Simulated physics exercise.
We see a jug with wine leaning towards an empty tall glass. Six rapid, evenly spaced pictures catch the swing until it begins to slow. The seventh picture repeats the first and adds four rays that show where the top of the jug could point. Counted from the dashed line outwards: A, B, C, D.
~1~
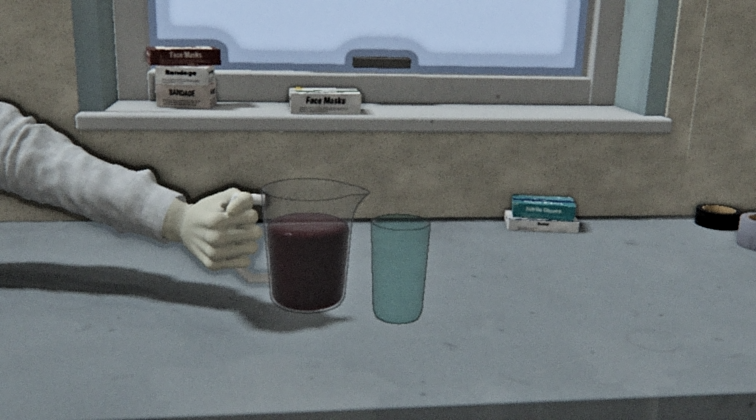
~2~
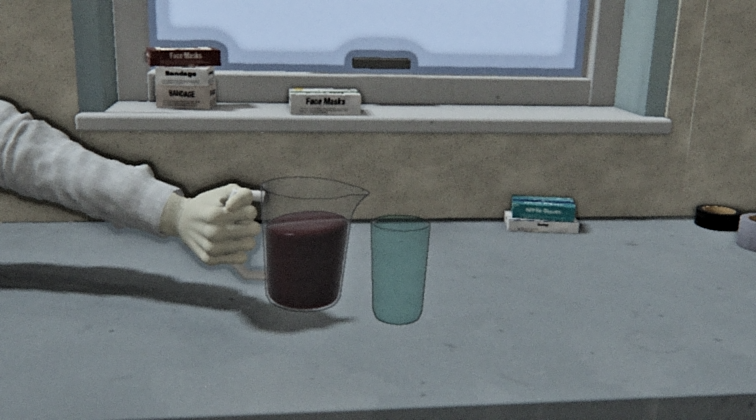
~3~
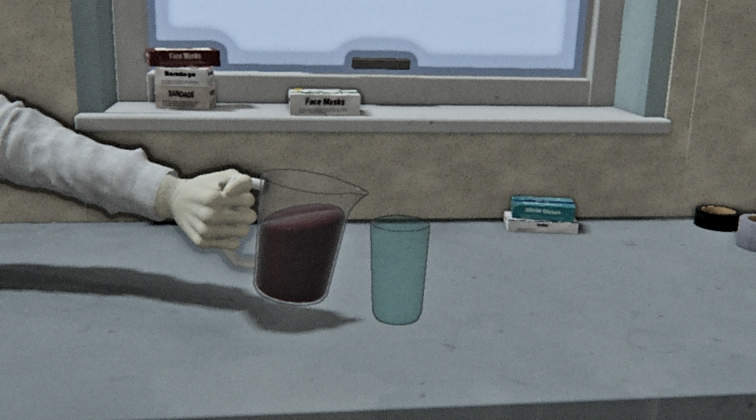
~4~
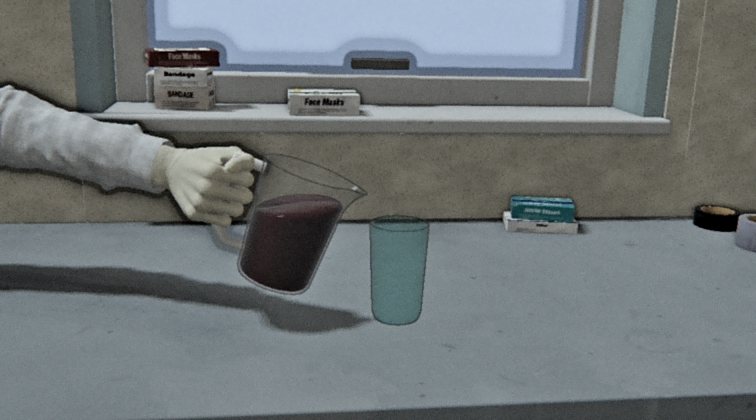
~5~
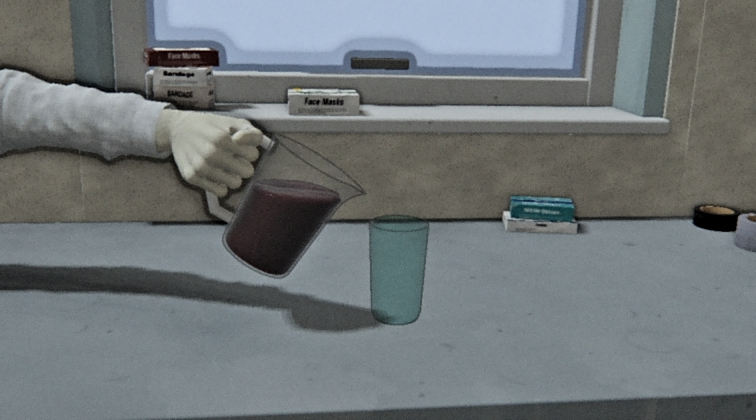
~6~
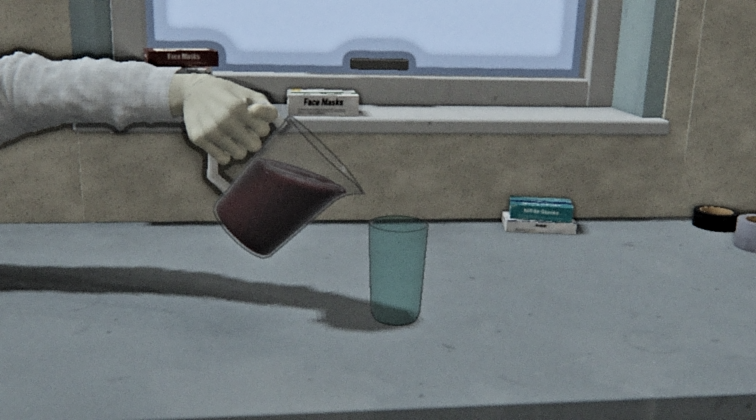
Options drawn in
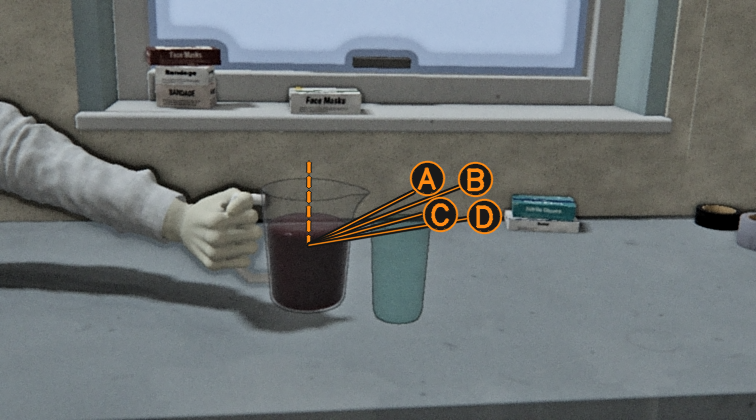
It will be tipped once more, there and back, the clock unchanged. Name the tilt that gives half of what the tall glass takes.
A works best here.
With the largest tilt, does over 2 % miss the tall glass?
Yes.
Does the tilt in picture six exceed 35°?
Yes, it does.
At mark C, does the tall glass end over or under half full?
Over.
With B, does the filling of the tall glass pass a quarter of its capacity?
Yes.
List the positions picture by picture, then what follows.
In the first picture, upright, lip at (369, 191); rim of the tall glass round (401, 221); nothing has left yet.
In the second picture, tipped about 2°, lip at (368, 192); nothing has left yet.
In the third picture, tipped about 9°, lip at (367, 192); nothing has left yet.
In the fourth picture, tipped about 19°, lip at (366, 192); nothing has left yet.
In the fifth picture, tipped about 31°, lip at (365, 192); nothing has left yet.
In the sixth picture, tipped about 44°, lip at (364, 192); nothing has left yet.
In orange, A at (413, 191); B at (460, 186); C at (422, 214); D at (467, 218).
With A, the tall glass ends with about 49 % of what it can hold.
With B, the tall glass ends with about 64 % of what it can hold; 5 % of the wine is spilt.
With C, the tall glass ends with about 71 % of what it can hold; 13 % of the wine is spilt.
With D, the tall glass ends with about 72 % of what it can hold; 25 % of the wine is spilt.
